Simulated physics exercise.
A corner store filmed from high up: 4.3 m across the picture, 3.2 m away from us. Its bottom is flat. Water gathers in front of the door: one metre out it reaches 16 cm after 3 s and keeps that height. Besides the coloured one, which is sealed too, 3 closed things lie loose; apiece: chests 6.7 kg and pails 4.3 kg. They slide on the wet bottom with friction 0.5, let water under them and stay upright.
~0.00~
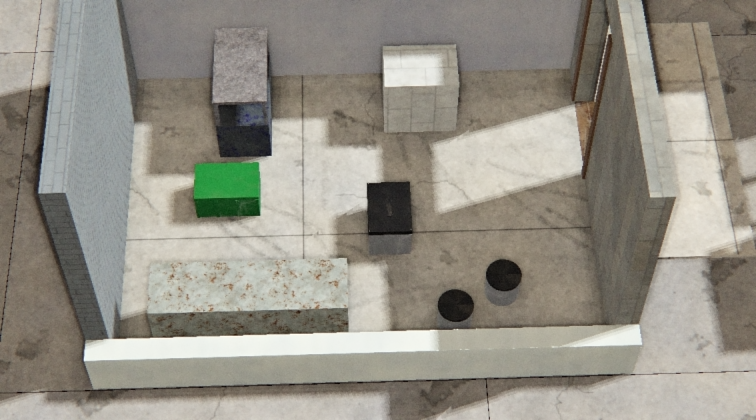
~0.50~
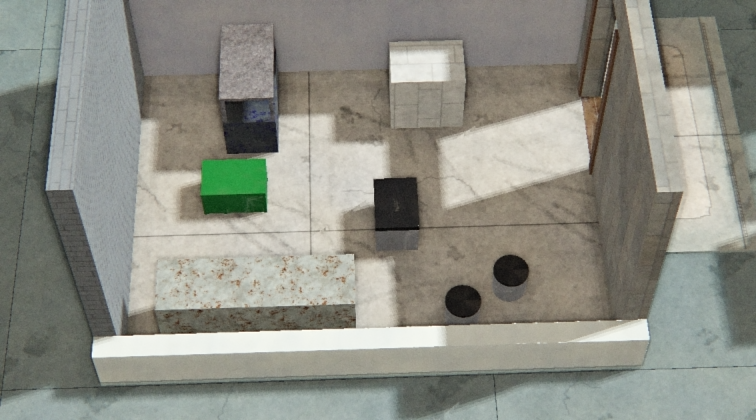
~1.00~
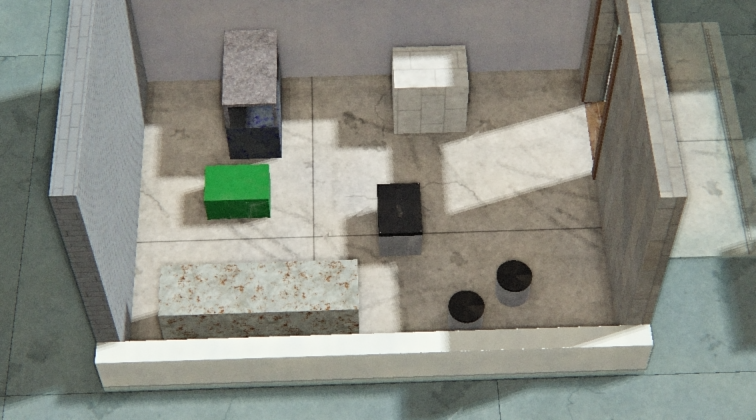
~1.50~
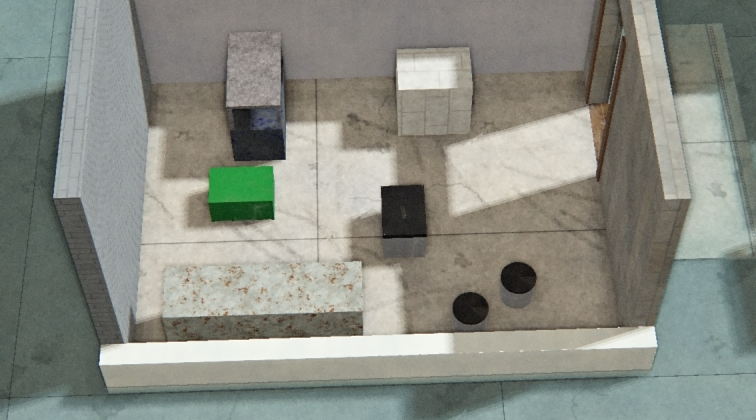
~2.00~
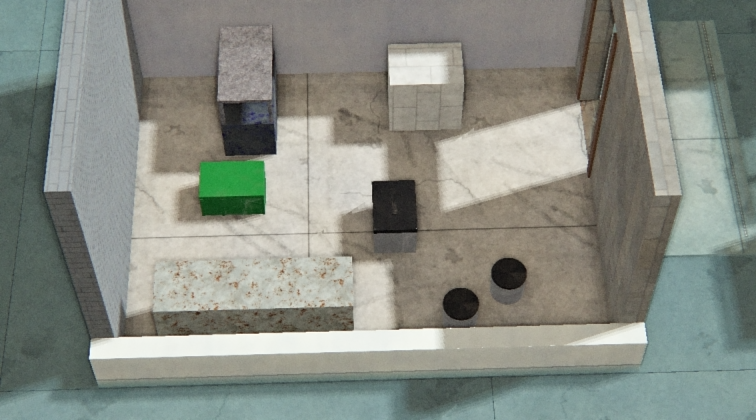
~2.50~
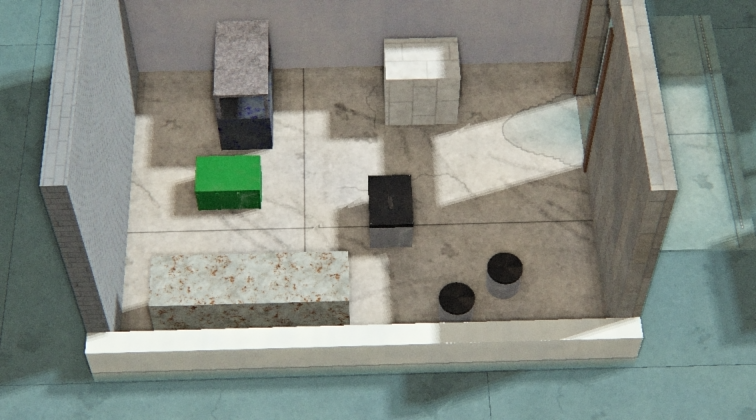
Water spreading around a small store seen from above, then entering through the right-hand doorway while the green crate sits still.
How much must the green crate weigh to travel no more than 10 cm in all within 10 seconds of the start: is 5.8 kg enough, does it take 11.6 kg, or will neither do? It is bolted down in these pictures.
I expect that only the larger load is enough.
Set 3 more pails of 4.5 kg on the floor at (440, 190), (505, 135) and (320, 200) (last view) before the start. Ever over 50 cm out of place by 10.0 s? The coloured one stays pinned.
In that order: Over, past it, past it.
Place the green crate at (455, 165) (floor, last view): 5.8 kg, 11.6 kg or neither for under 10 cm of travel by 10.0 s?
Neither holds.
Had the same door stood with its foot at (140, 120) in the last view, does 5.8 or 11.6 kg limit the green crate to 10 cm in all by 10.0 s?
Then neither weight holds it.
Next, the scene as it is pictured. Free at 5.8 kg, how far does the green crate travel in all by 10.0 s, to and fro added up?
About 60 cm.
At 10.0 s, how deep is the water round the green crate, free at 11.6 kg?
Roughly 4 cm.
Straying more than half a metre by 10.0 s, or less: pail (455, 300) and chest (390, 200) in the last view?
In that order: Less, more.
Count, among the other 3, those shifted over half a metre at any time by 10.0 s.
I count 1.
After 3.5 s the green crate would be 0 cm from its start with 5.8 kg and 0 cm from its start with 11.6 kg; 0 cm of water round it then.
After 4.5 s the green crate would be 0 cm from its start with 5.8 kg and 0 cm from its start with 11.6 kg; 0 cm of water round it then.
After 7.0 s the green crate would be 25 cm from its start with 5.8 kg and 0 cm from its start with 11.6 kg; 2 cm of water round it then.
After 10.0 s the green crate would be 52 cm from its start with 5.8 kg and 0 cm from its start with 11.6 kg; 4 cm of water round it then.
